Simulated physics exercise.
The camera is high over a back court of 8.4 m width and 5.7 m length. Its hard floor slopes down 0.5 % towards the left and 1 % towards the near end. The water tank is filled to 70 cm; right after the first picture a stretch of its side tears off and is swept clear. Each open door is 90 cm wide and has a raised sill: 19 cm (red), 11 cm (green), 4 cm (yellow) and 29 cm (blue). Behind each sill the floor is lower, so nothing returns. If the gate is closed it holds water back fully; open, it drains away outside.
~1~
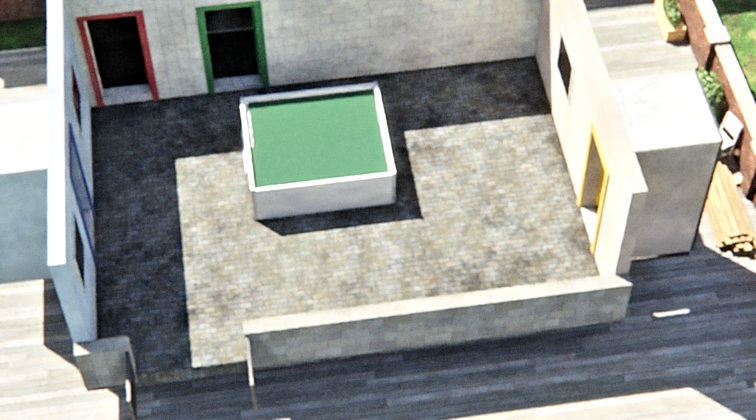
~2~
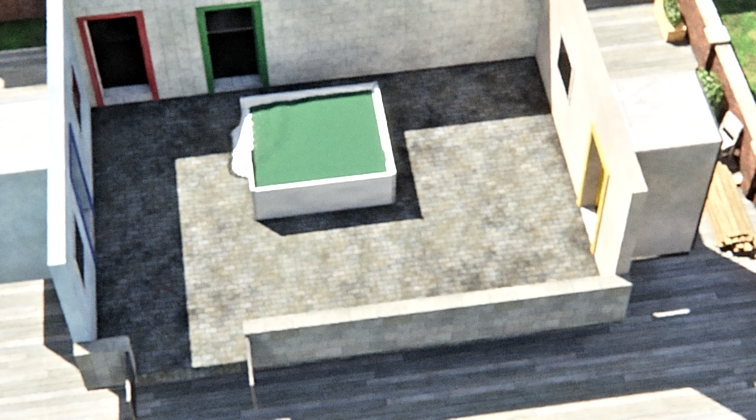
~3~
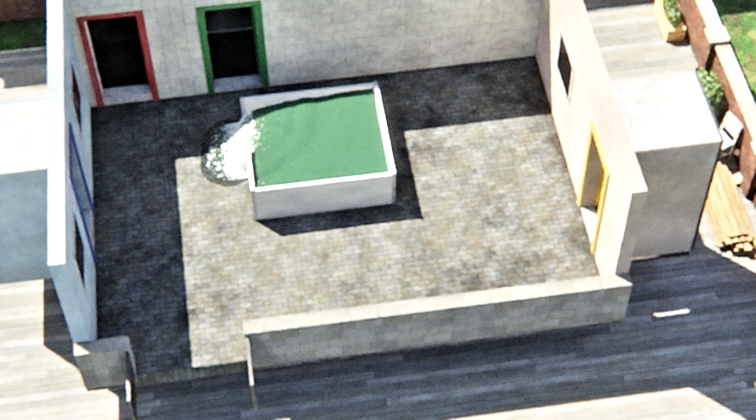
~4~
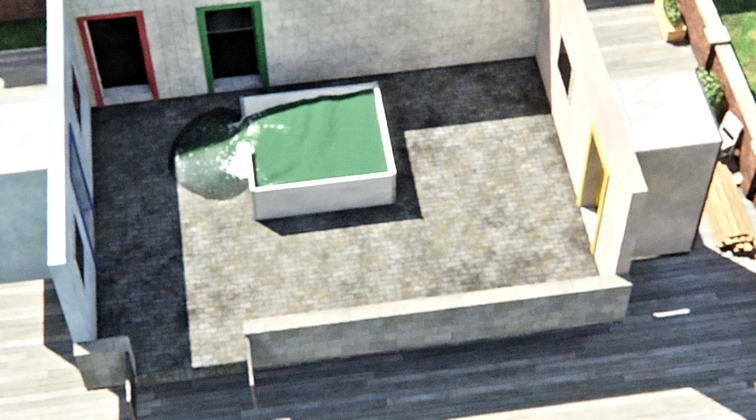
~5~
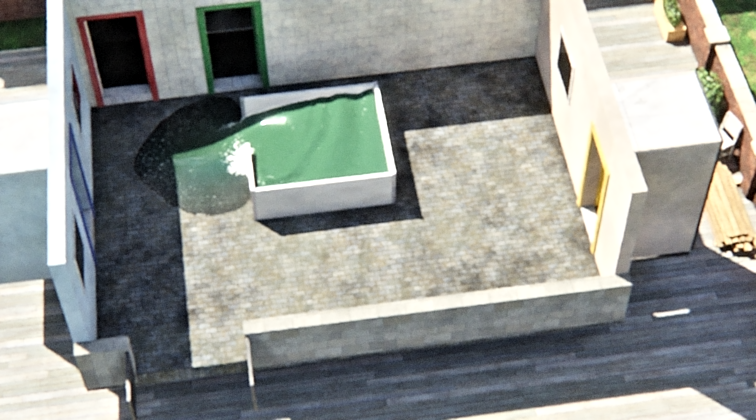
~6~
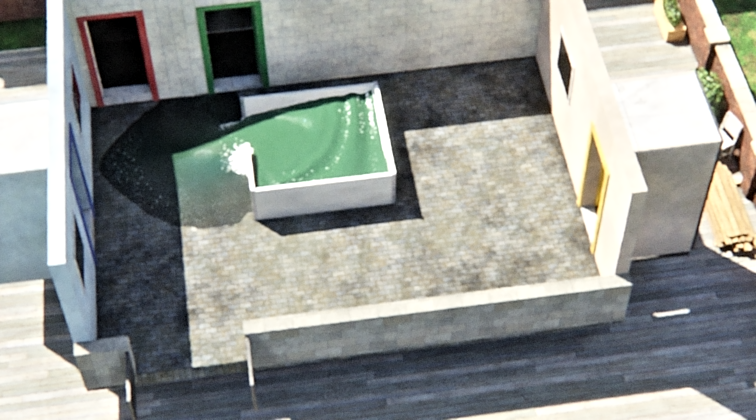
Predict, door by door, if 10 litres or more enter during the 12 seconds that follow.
Within that time: At the red door it passes the limit; at the green door it does not reach the limit; at the yellow door it stays under the limit; at the blue door it keeps below the limit.
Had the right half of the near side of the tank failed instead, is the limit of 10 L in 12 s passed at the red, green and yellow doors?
Against that limit: Red under, green not over, yellow over.
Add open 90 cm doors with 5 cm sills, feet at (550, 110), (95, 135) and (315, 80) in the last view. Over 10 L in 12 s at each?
In turn: Below, over, below.
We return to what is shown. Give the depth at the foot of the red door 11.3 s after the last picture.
Some 7.5 cm.
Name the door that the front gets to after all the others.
It is the yellow one.
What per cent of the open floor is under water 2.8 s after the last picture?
About 30 per cent.
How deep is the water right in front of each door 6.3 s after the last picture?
Depths in cm: Red 14, green 6, yellow 0, blue 12.
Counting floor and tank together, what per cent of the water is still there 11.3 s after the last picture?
About 60 per cent.
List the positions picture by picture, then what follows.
The first picture shows still water, 70 cm deep, in the water tank at (316, 138).
In the second picture, water pours out at (248, 140) and has run 0.6 m, to (240, 175); typically 9 cm deep outside, 70 cm at the water tank's back.
In the third picture, water pours out at (249, 142) and has run 0.9 m, to (209, 173); typically 11 cm deep outside, 70 cm at the water tank's back.
In the fourth picture, the front is at (174, 170), 1.4 m from the gap at (249, 143); 2.0 m2 of floor is under water; 70 cm left at the back of the water tank.
In the fifth picture, the front is at (140, 168), 2.0 m from the gap at (249, 142); 3.5 m2 of floor is under water; 70 cm left at the back of the water tank.
In the sixth picture, the front is at (106, 160), 2.6 m from the gap at (249, 142); 5.3 m2 of floor is under water; 64 cm left at the back of the water tank.
Then, 0.7 s after the last picture water covers 20 % of the floor and is deepest (51 cm) near (91, 116); red door 21 cm at the sill, 0 L in, green door 3 cm at the sill, 0 L in, yellow door not reached, blue door 16 cm at the sill, 0 L in.
Then, 1.5 s after the last picture water covers 20 % of the floor and is deepest (44 cm) near (91, 109); red door 33 cm at the sill, 16 L in, green door 3 cm at the sill, 0 L in, yellow door not reached, blue door 21 cm at the sill, 0 L in.
Then, 2.8 s after the last picture water covers 30 % of the floor and is deepest (28 cm) near (99, 357); red door 25 cm at the sill, 77 L in, green door 4 cm at the sill, 0 L in, yellow door not reached, blue door 19 cm at the sill, 0 L in.
Then, 6.3 s after the last picture water covers 55 % of the floor and is deepest (18 cm) near (99, 367); red door 14 cm at the sill, 94 L in, green door 6 cm at the sill, 0 L in, yellow door not reached, blue door 12 cm at the sill, 0 L in.
Then, 11.3 s after the last picture water covers 90 % of the floor and is deepest (12 cm) near (99, 367); red door 7 cm at the sill, 94 L in, green door 3 cm at the sill, 0 L in, yellow door 5 cm at the sill, 0 L in, blue door 7 cm at the sill, 0 L in.
